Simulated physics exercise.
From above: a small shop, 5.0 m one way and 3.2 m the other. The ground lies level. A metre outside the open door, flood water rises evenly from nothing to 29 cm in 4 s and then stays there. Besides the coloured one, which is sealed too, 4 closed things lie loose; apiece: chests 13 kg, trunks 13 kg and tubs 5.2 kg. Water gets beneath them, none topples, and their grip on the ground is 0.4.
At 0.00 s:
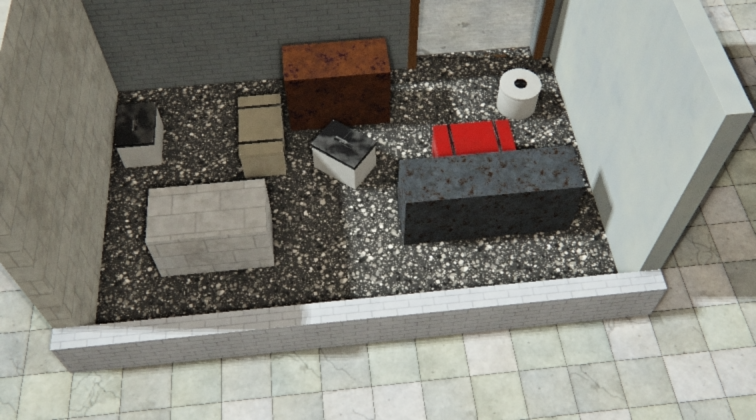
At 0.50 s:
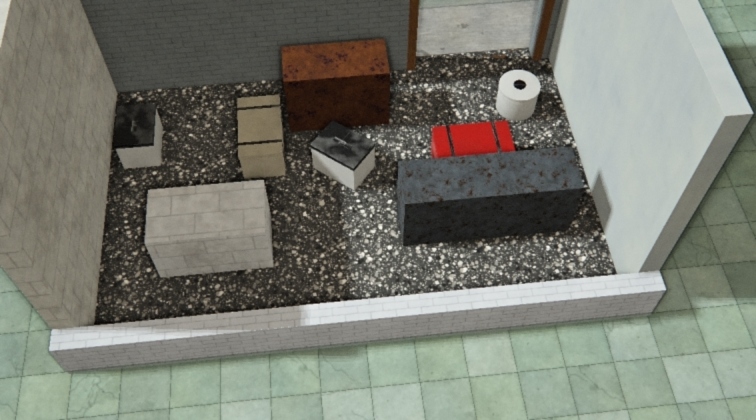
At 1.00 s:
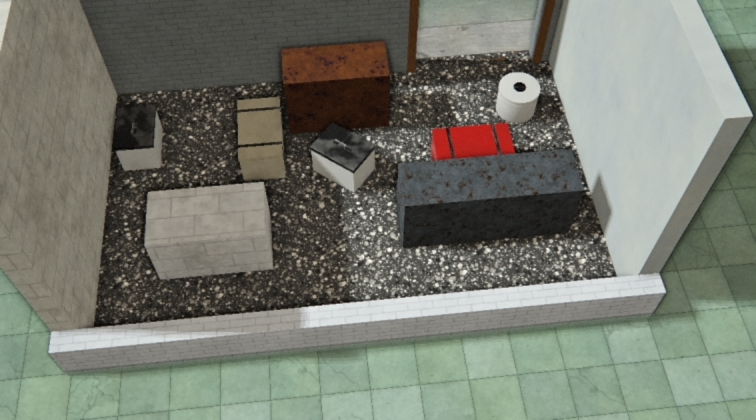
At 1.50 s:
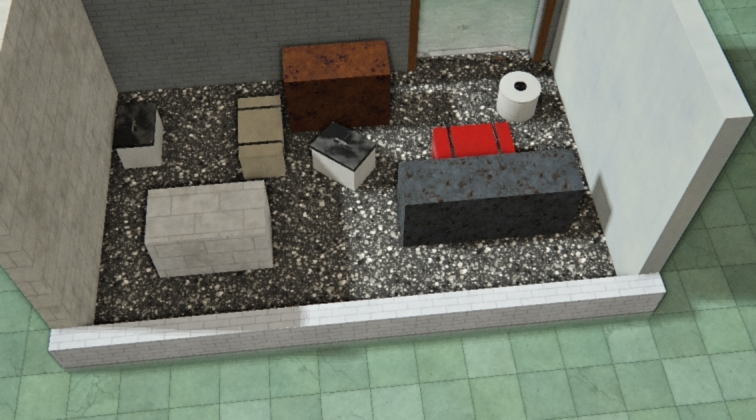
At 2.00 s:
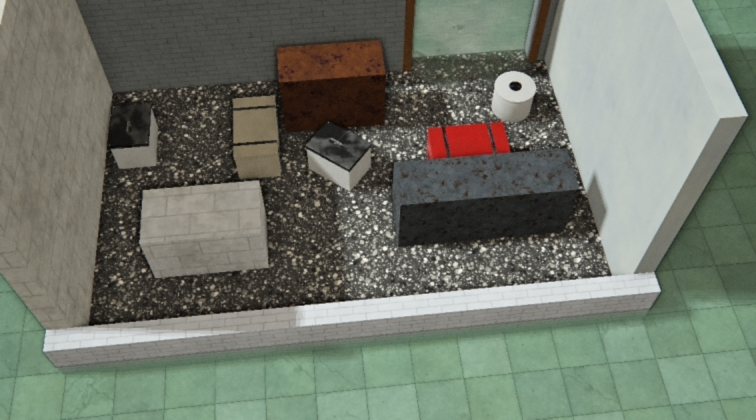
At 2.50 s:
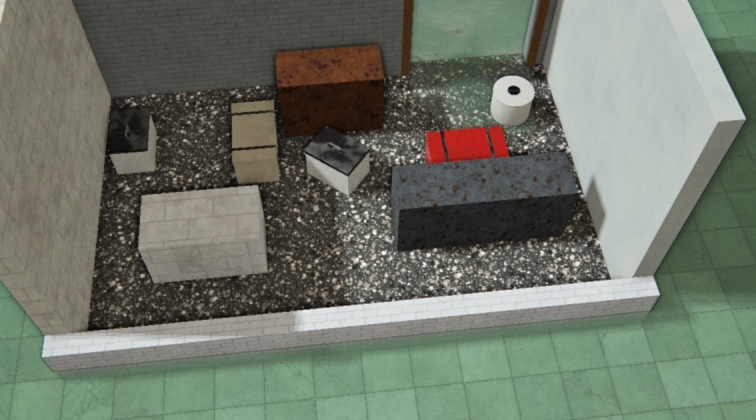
A long dark grey block stands at the right of a small, roofless shop seen from above, with speckled dark flooring, pale side walls and a doorway at the back. Behind it are a red trunk and a white roll-like cylinder, with a rusty brown box at the back, beige and black-topped white boxes, and a pale brick-patterned block front left. The pale paving outside turns green, the view shifts very slightly, and a greenish tint spreads inside the doorway while the objects stay put.
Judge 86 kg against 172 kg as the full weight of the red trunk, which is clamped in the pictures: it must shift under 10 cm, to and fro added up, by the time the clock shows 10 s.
For it, only the larger load is enough.
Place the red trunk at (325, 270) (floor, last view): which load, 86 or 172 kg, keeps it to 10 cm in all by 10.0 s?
The smaller is enough.
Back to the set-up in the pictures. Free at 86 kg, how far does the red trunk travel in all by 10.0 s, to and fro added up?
About 200 cm.
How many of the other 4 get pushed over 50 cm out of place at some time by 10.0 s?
4 of them.
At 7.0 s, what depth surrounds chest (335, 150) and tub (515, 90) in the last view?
Roughly 10 and 21 cm.
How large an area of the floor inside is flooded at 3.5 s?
Roughly 3.0 m2.
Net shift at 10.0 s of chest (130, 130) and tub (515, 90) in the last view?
In that order: 50 cm, 100 cm.
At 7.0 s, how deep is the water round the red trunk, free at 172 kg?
Roughly 18 cm.
After 3.5 s the red trunk would be 0 cm from its start with 86 kg and 0 cm from its start with 172 kg; 6 cm of water round it then.
After 4.5 s the red trunk would be 0 cm from its start with 86 kg and 0 cm from its start with 172 kg; 10 cm of water round it then.
After 7.0 s the red trunk would be 54 cm from its start with 86 kg and 0 cm from its start with 172 kg; 18 cm of water round it then.
After 10.0 s the red trunk would be 184 cm from its start with 86 kg and 0 cm from its start with 172 kg; 18 cm of water round it then.
